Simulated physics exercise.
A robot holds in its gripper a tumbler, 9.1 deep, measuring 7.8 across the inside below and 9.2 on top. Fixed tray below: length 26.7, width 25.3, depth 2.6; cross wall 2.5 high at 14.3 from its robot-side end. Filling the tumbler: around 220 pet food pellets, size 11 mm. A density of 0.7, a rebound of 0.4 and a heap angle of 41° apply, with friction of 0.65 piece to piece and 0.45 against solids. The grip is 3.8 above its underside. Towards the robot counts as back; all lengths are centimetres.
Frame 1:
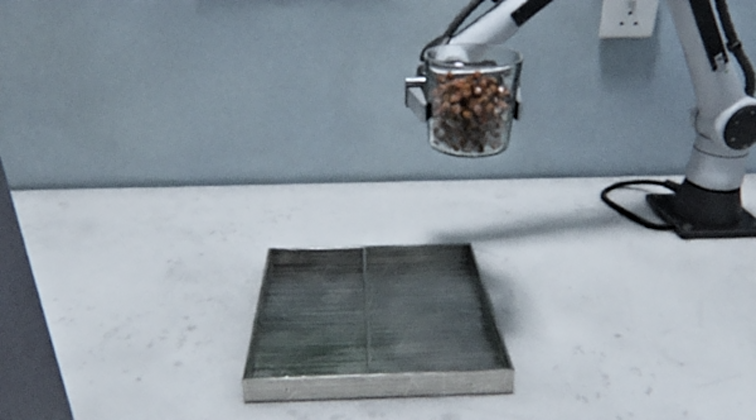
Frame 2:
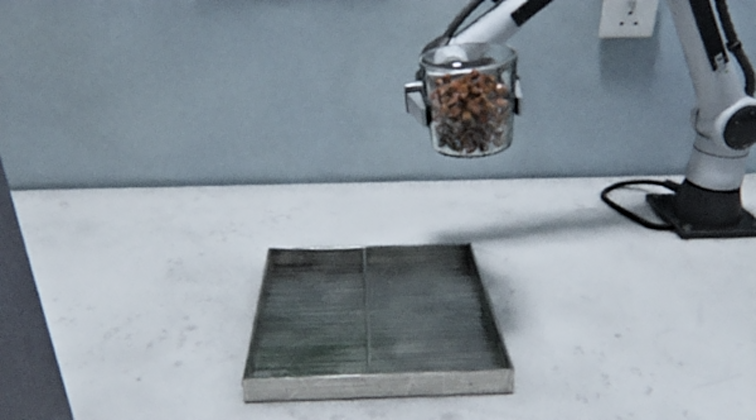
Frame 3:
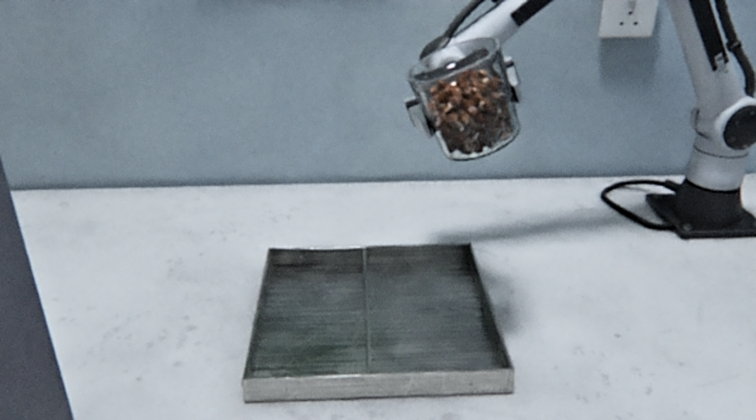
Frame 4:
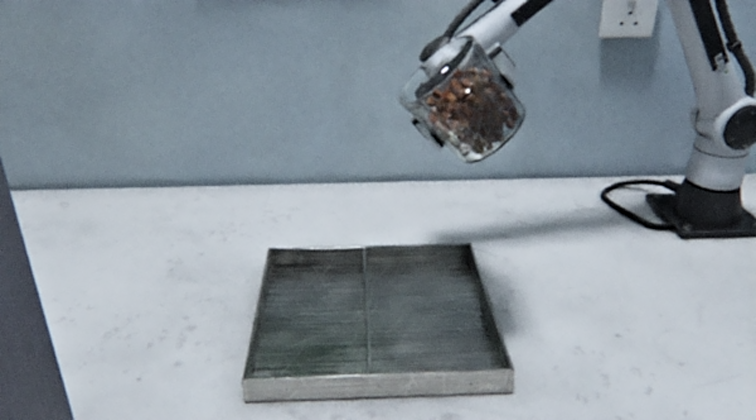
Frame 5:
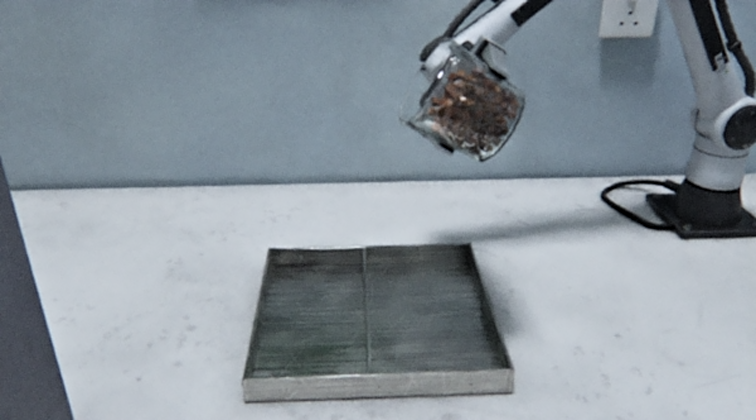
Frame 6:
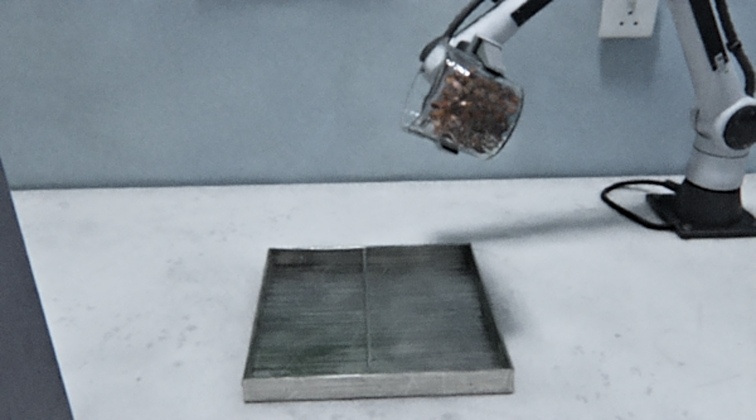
Above a shallow divided tray, a robot arm steadily tilts a clear tumbler of brown pellets leftward.
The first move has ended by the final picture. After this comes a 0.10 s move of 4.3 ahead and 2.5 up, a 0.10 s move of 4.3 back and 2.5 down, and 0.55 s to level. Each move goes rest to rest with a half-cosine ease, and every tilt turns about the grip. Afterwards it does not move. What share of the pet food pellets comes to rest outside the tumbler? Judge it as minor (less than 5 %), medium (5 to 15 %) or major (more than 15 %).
Major, more than 15 %.
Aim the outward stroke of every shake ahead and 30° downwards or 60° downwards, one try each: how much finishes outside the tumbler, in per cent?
About 10 and 0 per cent.
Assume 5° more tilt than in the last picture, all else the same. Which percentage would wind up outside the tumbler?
In that case roughly 75 per cent.
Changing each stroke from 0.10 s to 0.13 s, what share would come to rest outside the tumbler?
Estimate: Close to 30 percent.
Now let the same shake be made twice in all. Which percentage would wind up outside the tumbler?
It would come to about 75 %.
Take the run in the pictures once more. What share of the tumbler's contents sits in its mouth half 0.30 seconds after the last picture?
55 per cent.
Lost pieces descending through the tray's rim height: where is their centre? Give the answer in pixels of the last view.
Near (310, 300).
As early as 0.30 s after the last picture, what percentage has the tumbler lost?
By then near 60 % is out.
Then, 0.30 s on, tilted 59° forward, highest piece 28 above the table; 87 in the tumbler, 129 in flight or on a rim.
Then, 0.60 s on, tilted 11° forward, highest piece 31 above the table; 110 in the far-side part, 81 in the tumbler, 13 on the table or floor, 12 in the robot-side part.
Then, 0.95 s on, level, highest piece 29 above the table; 110 in the far-side part, 81 in the tumbler, 13 on the table or floor, 12 in the robot-side part.
Then, 2.00 s on, level, highest piece 29 above the table; 110 in the far-side part, 81 in the tumbler, 13 on the table or floor, 12 in the robot-side part.
In the end, 110 in the far-side part, 81 in the tumbler, 13 on the table or floor, 12 in the robot-side part. That is 62 % outside the tumbler.
